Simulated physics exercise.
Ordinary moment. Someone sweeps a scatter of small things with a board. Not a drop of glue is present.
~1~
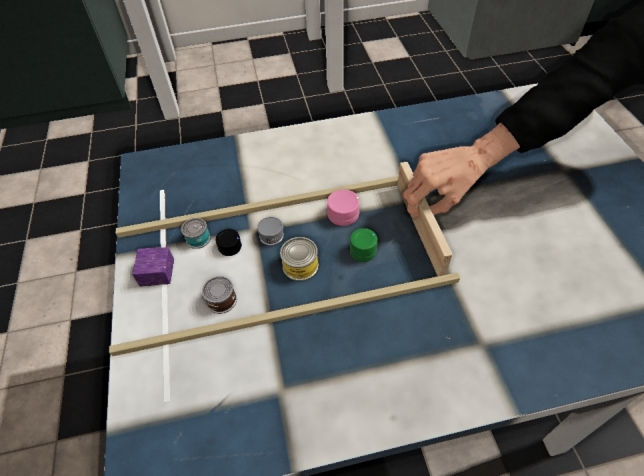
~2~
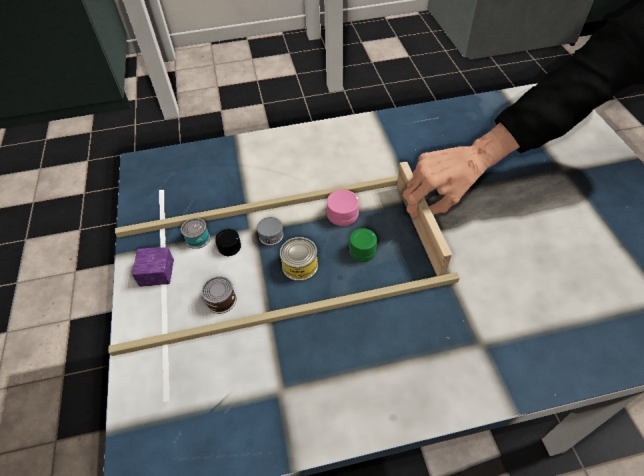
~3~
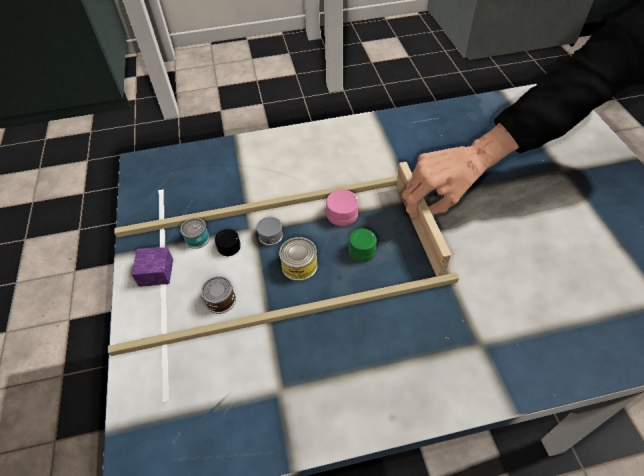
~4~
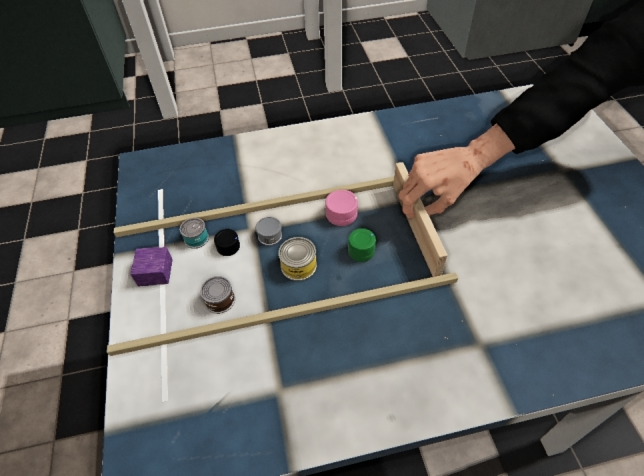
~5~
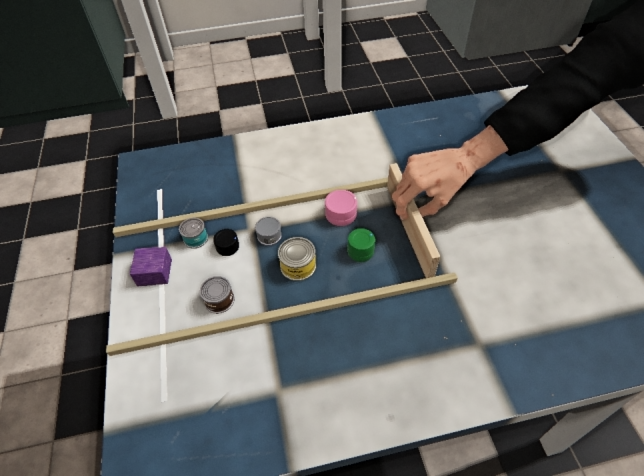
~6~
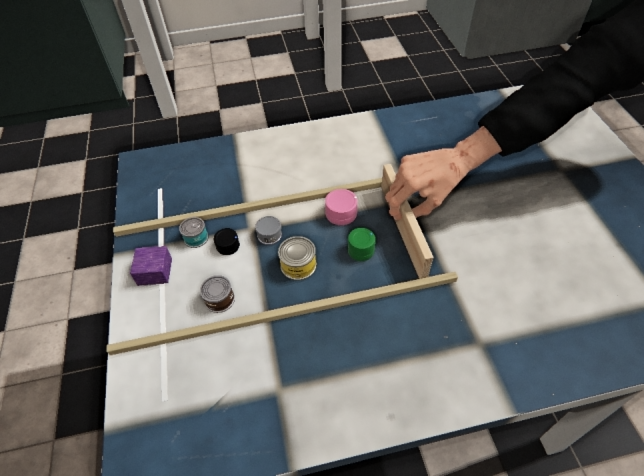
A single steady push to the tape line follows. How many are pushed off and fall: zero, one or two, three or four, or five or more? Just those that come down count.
Well, a single one or a pair drops off the table this time.
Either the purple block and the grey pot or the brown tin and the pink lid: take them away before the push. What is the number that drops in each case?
0, then 1.
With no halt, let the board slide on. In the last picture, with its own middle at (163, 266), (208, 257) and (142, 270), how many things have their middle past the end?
The counts would come out as 1, 0 and 4.
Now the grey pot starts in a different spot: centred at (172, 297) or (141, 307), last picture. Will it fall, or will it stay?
Placed there, the grey pot keeps its spot, and in the other spot it ends up gone.
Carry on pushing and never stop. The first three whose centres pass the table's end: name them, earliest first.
Purple block, turquoise tin, yellow pot.
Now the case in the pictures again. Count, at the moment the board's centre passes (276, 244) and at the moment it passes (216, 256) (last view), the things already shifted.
Moved so far: 6, later 8.
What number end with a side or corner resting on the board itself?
The figure is 4.
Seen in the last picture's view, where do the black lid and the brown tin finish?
Roughly (122, 279) for the first and roughly (145, 316) for the second.
Soon after, none off yet; purple block at rest near (152, 266); turquoise tin at rest near (194, 233); brown tin at rest near (218, 294).
Then, none off yet; purple block at rest near (152, 266); turquoise tin at rest near (194, 233); brown tin moving near (208, 299).
Further on, none off yet; purple block moved a little near (138, 267); turquoise tin moved about its own width near (158, 235); brown tin moved about its own width near (195, 306).
By the end, the number that fall off is one or two; fallen, purple block.
